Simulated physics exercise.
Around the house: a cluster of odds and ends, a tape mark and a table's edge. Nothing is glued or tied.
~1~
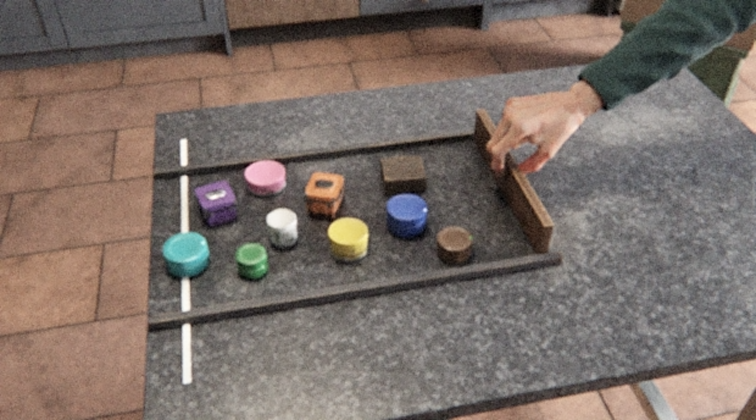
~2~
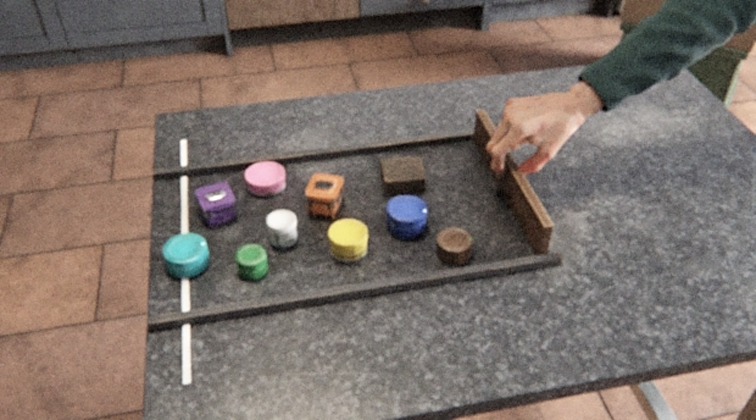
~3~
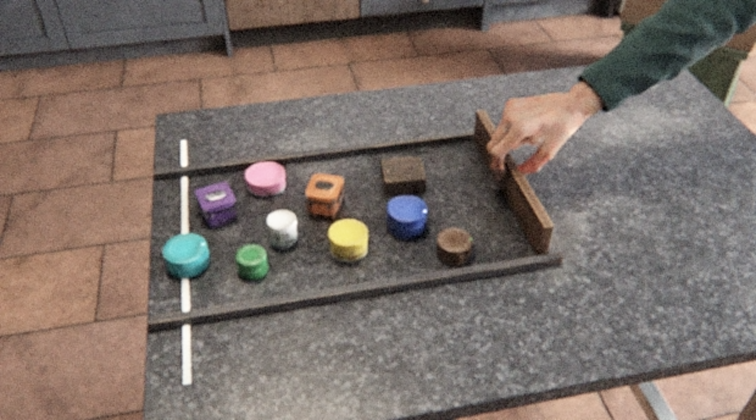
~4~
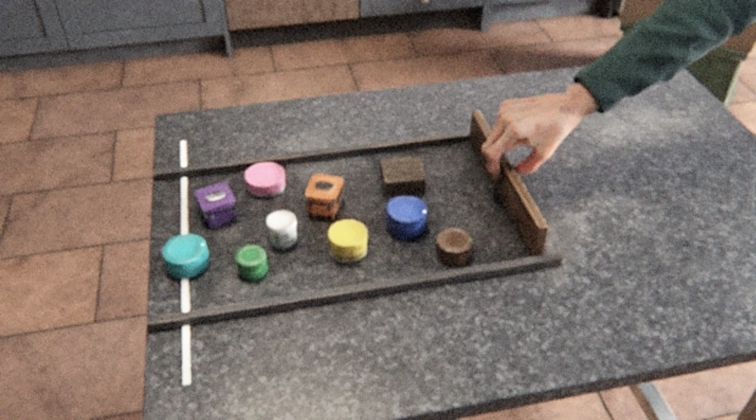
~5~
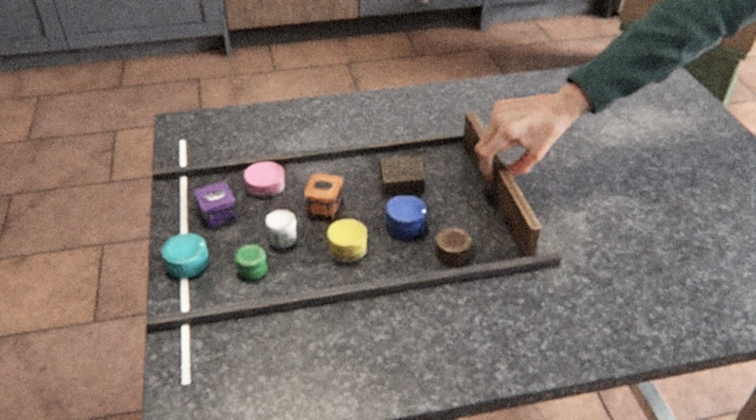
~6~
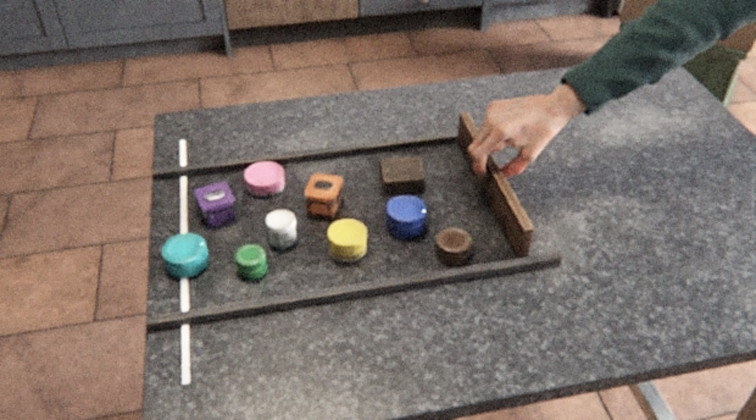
A hand slides a wooden board slightly left toward small colourful containers on a dark counter.
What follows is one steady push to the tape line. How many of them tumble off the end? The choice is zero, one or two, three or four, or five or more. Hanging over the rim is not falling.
Here the number that fall off is five or more.
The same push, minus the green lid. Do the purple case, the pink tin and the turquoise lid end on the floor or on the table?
The purple case goes over; the pink tin survives; the turquoise lid comes down.
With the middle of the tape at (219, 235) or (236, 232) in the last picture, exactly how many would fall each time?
Try by try, 2 and 1.
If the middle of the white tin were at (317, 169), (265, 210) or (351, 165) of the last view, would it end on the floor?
Place by place, it survives; tumbles off; survives.
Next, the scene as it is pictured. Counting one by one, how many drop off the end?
The count is 6.
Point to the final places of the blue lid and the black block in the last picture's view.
The blue lid at (161, 252), the black block at (161, 210).
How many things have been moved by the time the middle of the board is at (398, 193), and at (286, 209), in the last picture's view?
First 3, then 10.
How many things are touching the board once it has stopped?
That makes 4.
Early on, none off yet; turquoise lid at rest near (186, 255); purple case at rest near (216, 204); green lid at rest near (251, 262).
A while later, none off yet; turquoise lid moving near (177, 254); purple case travelled about its own width near (192, 205); green lid travelled about its own width near (207, 265).
Finally, the number that fall off is five or more; lost, yellow tin, orange case, white tin, green lid, purple case and turquoise lid.
